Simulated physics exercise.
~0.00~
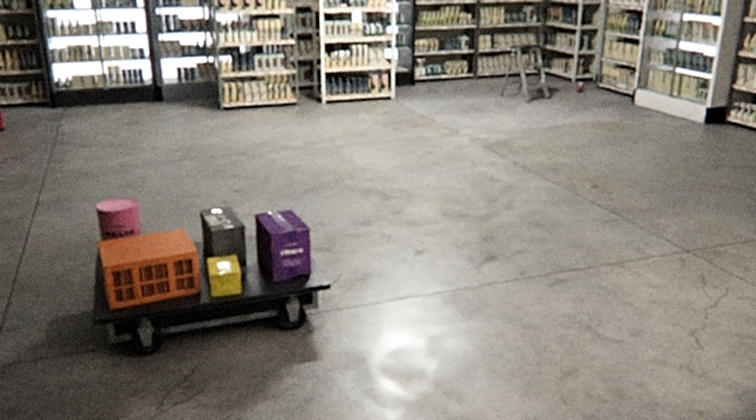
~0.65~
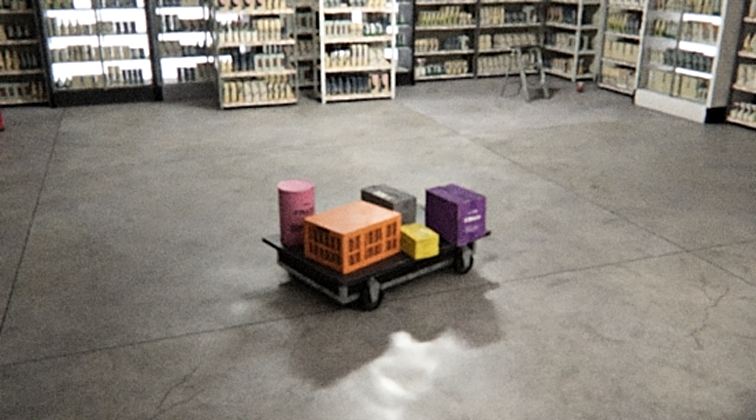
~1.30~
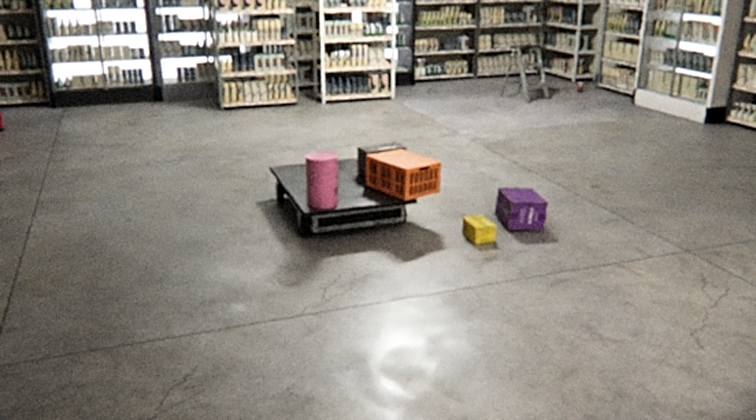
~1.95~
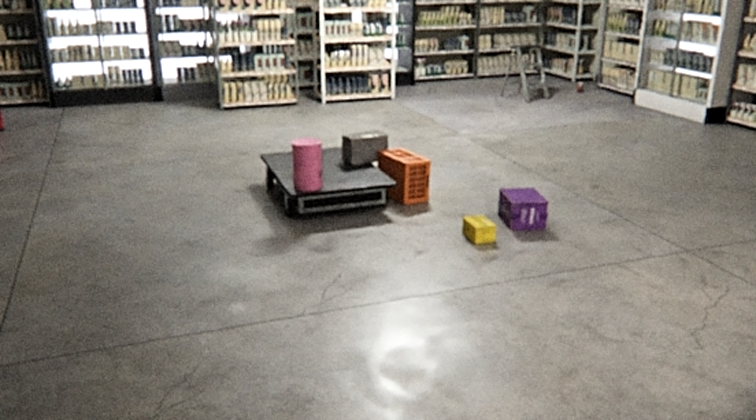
To begin with, a low black cart stands at the left of a concrete shop floor, carrying a pink pail, an orange crate, a grey box, a yellow parcel and a purple box. It rolls right and starts swinging away from the viewer, its load still aboard. As the turn continues, the yellow parcel and purple box end up on the floor to the right, the purple box on its side, while the orange crate slides to the deck's edge. The cart moves farther back toward the shelves, and the crate drops off beside it. Finally, the pail stands upright on the deck with the shifted grey box.
